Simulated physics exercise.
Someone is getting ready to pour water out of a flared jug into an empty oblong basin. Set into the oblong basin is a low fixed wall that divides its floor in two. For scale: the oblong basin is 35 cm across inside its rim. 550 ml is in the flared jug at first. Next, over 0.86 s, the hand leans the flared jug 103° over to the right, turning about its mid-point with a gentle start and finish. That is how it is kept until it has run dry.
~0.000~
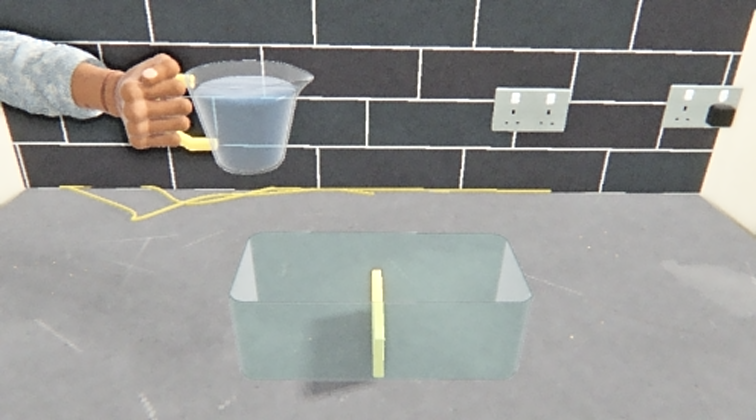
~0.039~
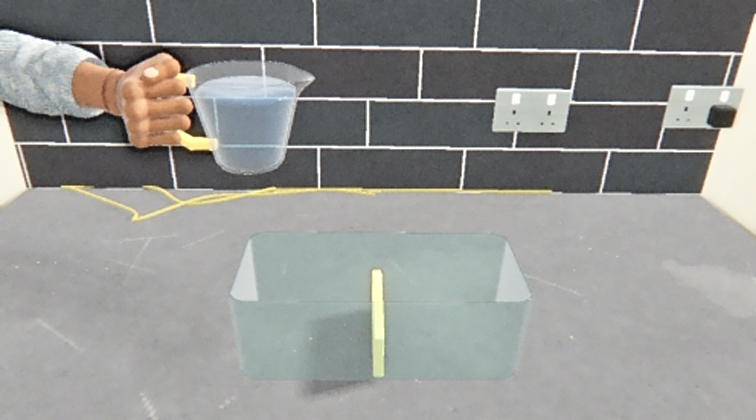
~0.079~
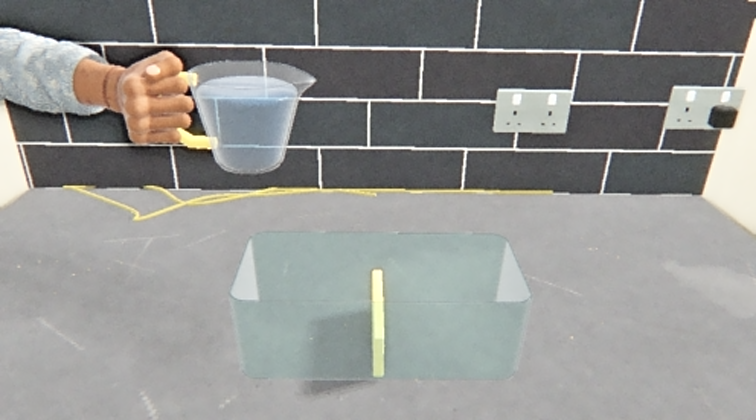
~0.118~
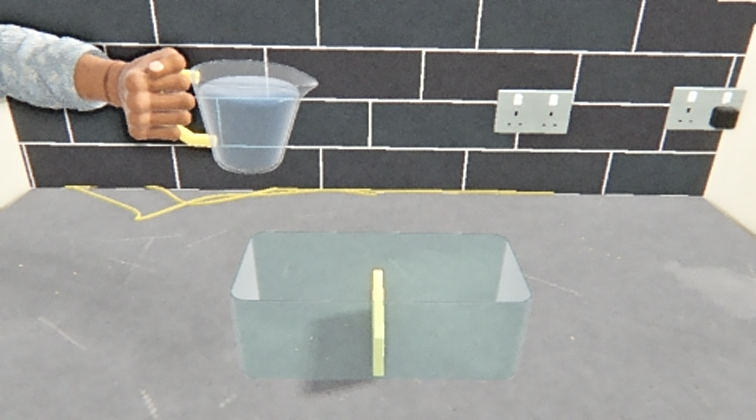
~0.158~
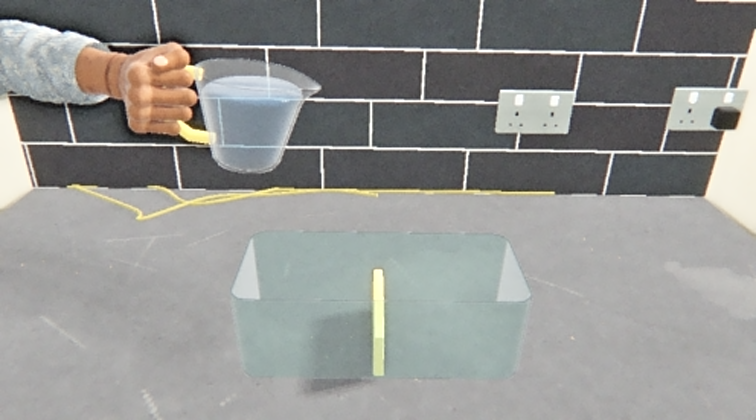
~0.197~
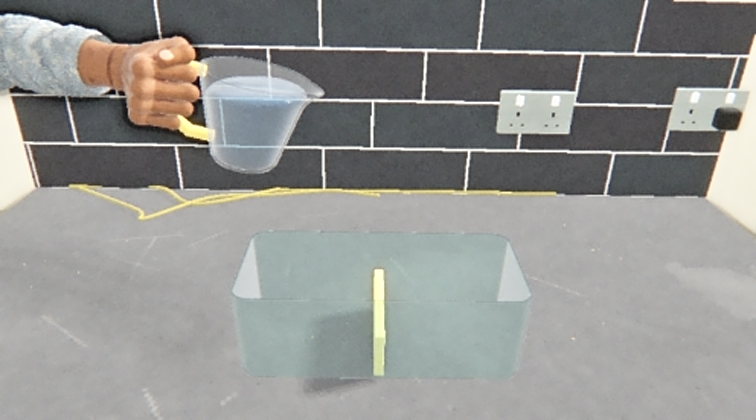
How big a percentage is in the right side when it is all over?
Roughly 33 per cent is in the right side.
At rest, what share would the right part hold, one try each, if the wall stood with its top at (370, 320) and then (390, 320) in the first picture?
The first gives near 55 per cent and the second near 25 per cent.
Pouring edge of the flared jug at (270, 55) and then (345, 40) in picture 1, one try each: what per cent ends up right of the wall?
First 5, then 85 per cent.
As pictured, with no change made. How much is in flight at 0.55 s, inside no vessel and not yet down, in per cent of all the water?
Some 32 per cent.
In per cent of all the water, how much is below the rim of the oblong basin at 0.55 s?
Estimate - around 6 in a hundred parts.
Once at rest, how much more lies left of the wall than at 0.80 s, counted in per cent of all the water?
Roughly 26 per cent.
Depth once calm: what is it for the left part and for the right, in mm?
The left ends up at roughly 14 mm, with the right at roughly 6 mm.
Then, 0.55 s in, the tilt is 73° and 61 per cent is still to pour, 2 is left of the wall and 5 right of it.
Then, 0.80 s in, the tilt is 102° and 9 per cent is still to pour, 39 is left of the wall and 32 right of it.
Then, 1.07 s in, the tilt is 103° and 0 per cent is still to pour, 64 is left of the wall and 32 right of it.
Then, 1.36 s in, the tilt is 103° and 0 per cent is still to pour, 64 is left of the wall and 33 right of it.
Finally, 64 per cent lies left of the wall, 33 right of it and 3 outside.
